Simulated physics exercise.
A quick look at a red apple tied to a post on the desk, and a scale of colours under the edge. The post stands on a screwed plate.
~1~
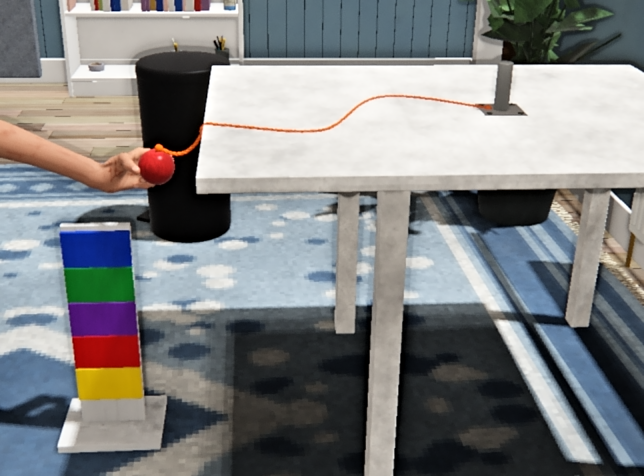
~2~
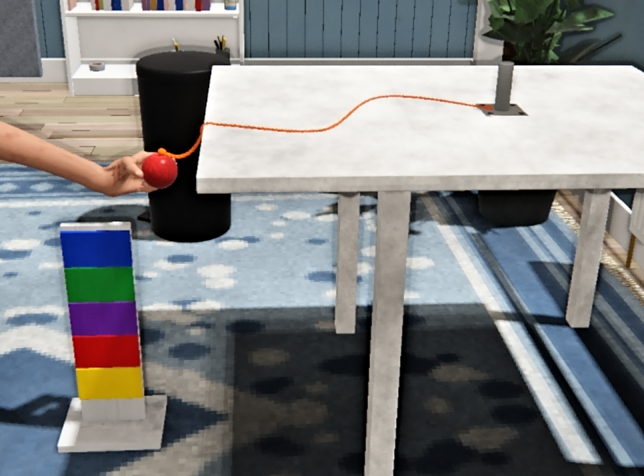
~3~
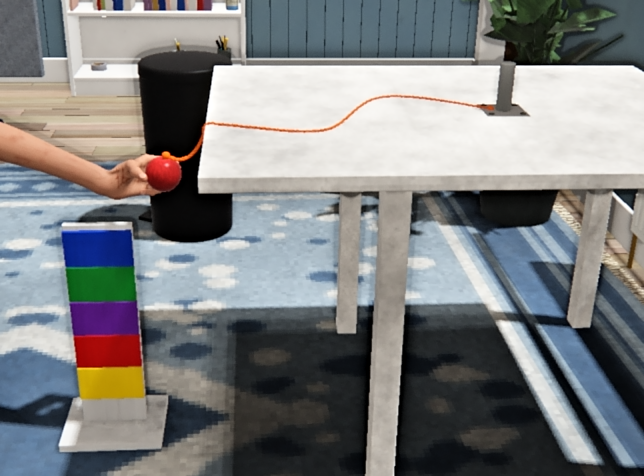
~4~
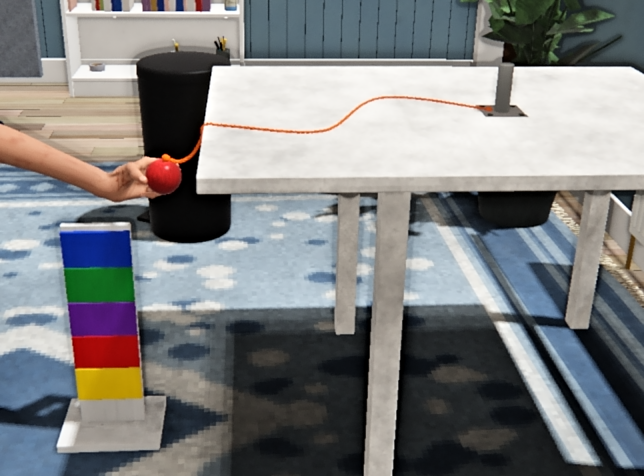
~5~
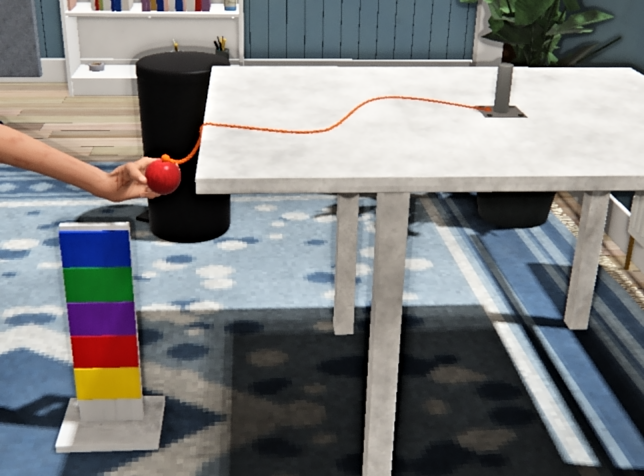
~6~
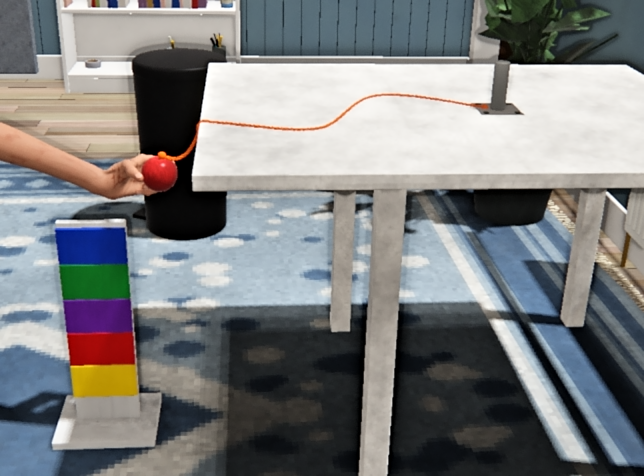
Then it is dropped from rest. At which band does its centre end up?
Its centre hangs level with the green band.
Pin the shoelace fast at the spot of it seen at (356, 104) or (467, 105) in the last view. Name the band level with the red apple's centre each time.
In that order: Blue; green.
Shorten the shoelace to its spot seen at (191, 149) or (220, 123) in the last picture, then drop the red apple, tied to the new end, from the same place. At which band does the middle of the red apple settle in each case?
Try by try: Blue; higher than all five.
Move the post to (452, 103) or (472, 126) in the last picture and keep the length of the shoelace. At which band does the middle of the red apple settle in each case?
Taking them in turn: Purple; purple.
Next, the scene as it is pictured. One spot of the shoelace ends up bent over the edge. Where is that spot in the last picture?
That spot is around (285, 129).
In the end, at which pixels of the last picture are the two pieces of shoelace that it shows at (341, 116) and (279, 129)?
They go to (279, 108) and to (201, 120).
Soon after, apple near (167, 274); level with green.
Then, apple near (229, 259); level with green.
Further on, apple near (193, 263); level with green.
At rest, apple near (204, 263); level with green. Its middle rests at the green band.
